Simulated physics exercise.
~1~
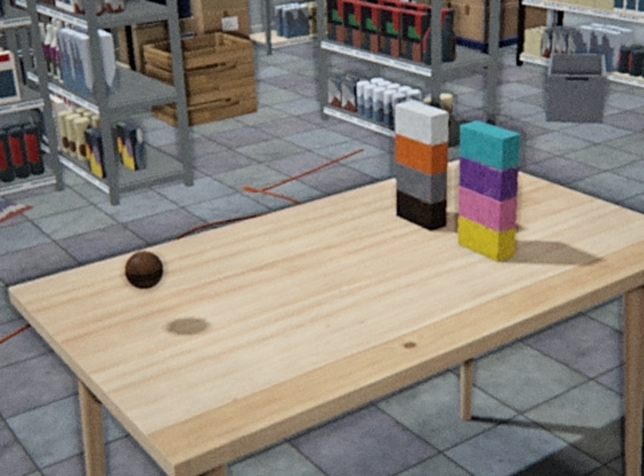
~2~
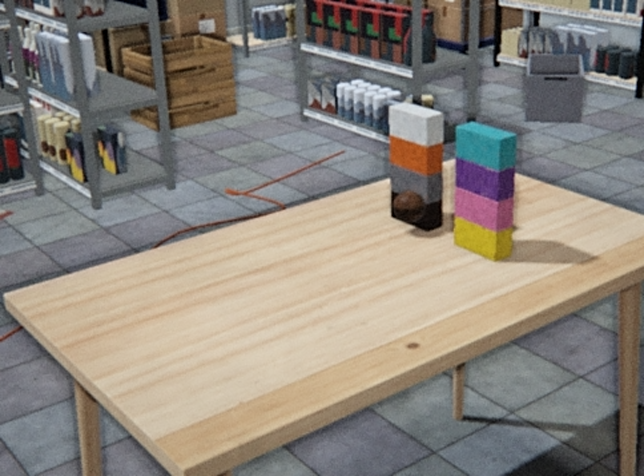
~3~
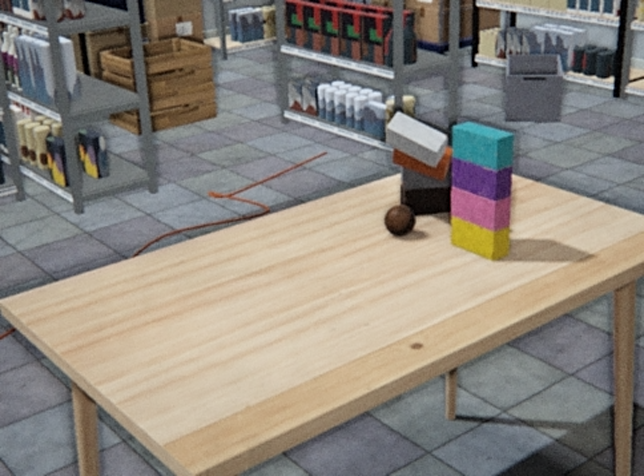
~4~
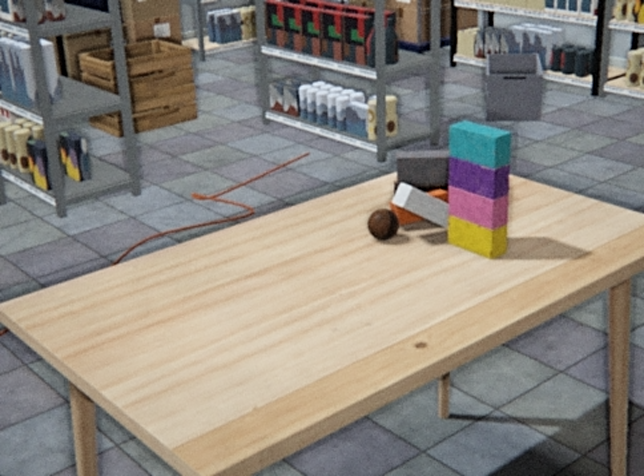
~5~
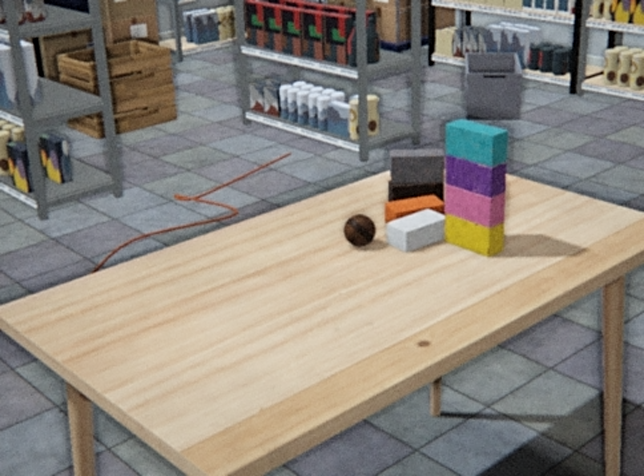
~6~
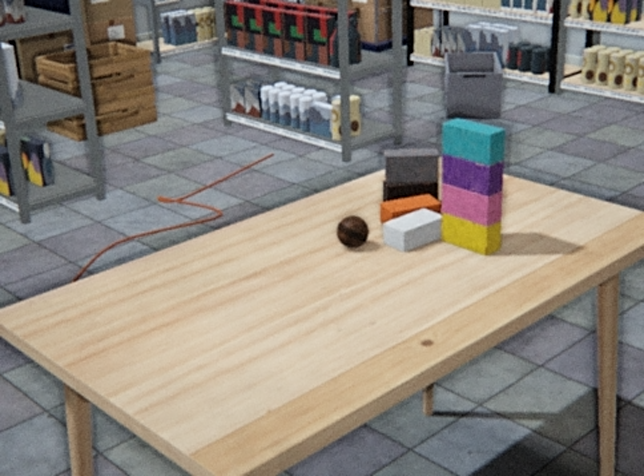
On a wooden table, a brown ball flew right into the left of two block stacks, toppling its white and orange blocks while the black and grey ones shifted back upright; the ball rolled back left, and the turquoise-topped stack stayed standing.
